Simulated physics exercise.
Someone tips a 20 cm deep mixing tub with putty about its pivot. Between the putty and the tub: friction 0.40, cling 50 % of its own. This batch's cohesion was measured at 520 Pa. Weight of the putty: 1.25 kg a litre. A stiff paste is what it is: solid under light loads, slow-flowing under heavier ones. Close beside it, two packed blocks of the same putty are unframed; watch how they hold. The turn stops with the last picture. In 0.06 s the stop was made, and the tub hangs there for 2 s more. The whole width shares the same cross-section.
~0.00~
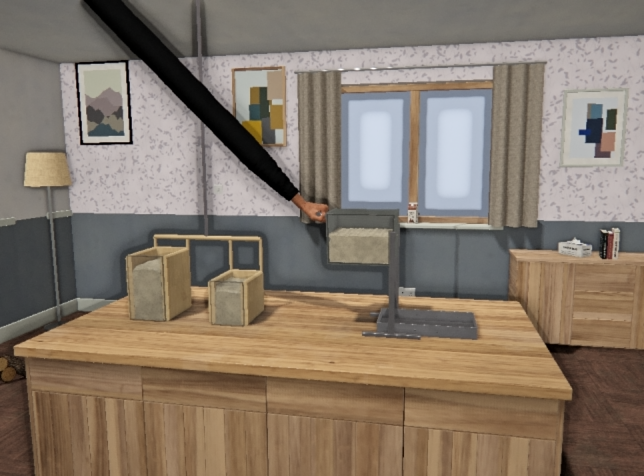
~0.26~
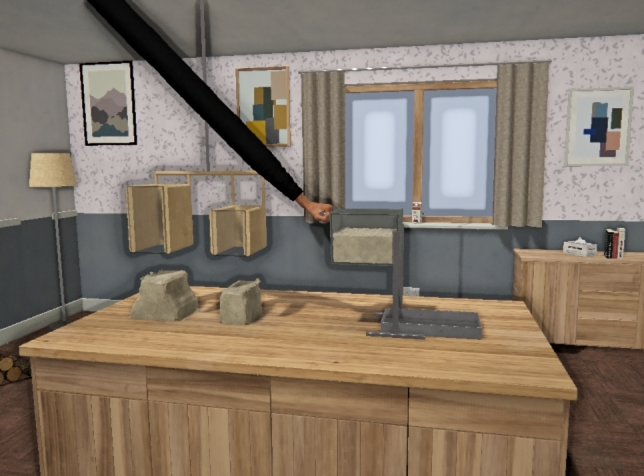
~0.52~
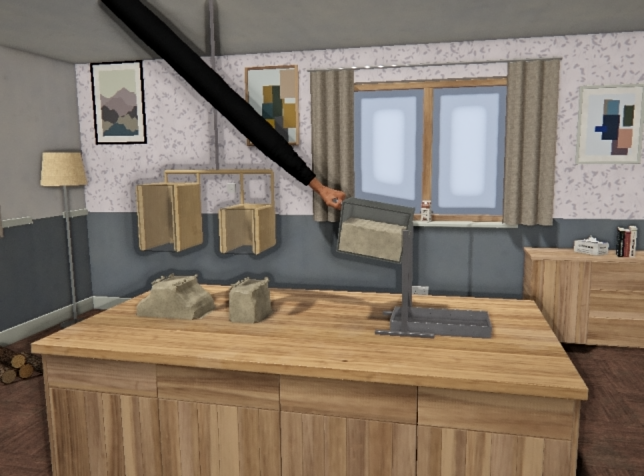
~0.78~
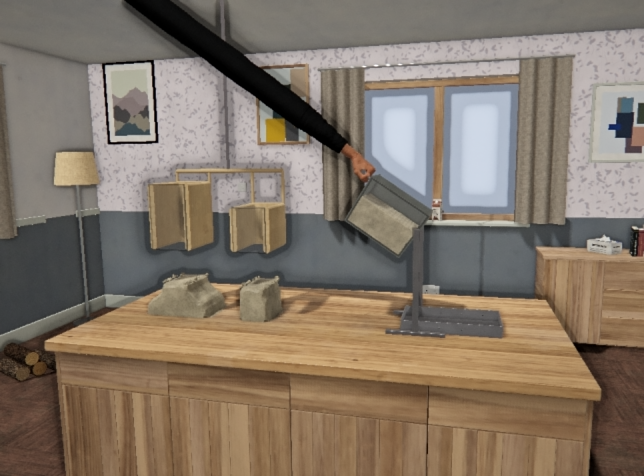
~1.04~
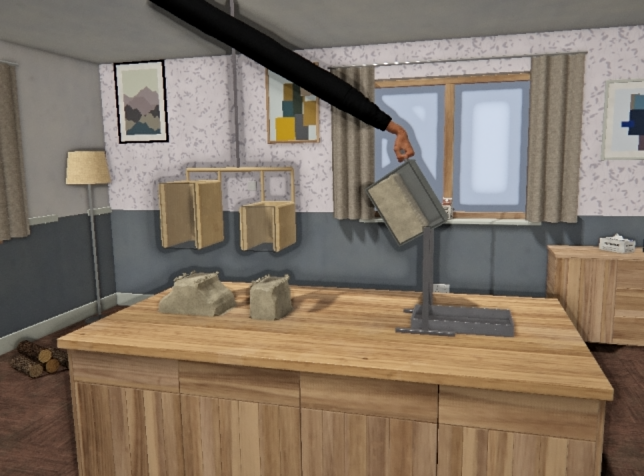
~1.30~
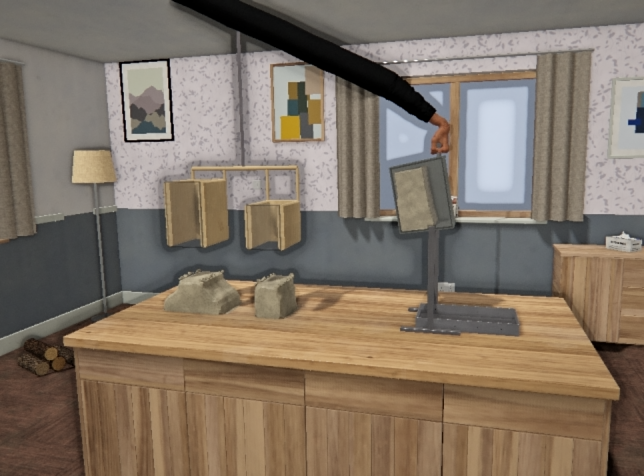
Wooden moulds lifting off two putty blocks, the left one slumping more, then a black-sleeved arm steeply tilting a tub clockwise.
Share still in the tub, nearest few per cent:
98 %.
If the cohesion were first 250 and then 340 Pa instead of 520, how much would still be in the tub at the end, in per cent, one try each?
First try roughly 60 per cent, second try roughly 70 per cent.
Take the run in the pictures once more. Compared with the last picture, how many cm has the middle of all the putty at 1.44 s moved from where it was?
Some 3 cm.
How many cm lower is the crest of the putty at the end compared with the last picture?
7 cm.
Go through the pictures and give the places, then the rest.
In the first frame, handle-side rim at (328, 214), tilt 0 degrees; crest of the putty at (343, 235); block heights 25 cm, 16 cm (left to right).
In the second frame, handle-side rim at (332, 213), tilt 0 degrees; crest of the putty at (346, 235); block heights 19 cm, 15 cm (left to right).
In the third frame, handle-side rim at (345, 202), tilt 9 degrees; crest of the putty at (345, 224); block heights 16 cm, 15 cm (left to right).
In the fourth frame, handle-side rim at (373, 178), tilt 34 degrees; crest of the putty at (364, 198); block heights 16 cm, 15 cm (left to right).
In the fifth frame, handle-side rim at (410, 162), tilt 59 degrees; crest of the putty at (390, 177); block heights 16 cm, 15 cm (left to right).
In the sixth frame, handle-side rim at (443, 158), tilt 80 degrees; crest of the putty at (422, 168); block heights 16 cm, 15 cm (left to right).
After 1.44 s, the tub is at 80 degrees and holds 100 %.
After 1.61 s, the tub is at 80 degrees and holds 99 %.
After 1.78 s, the tub is at 80 degrees and holds 98 %.
After 1.95 s, the tub is at 80 degrees and holds 98 %.
After 3.30 s, the tub is at 80 degrees and holds 98 %.
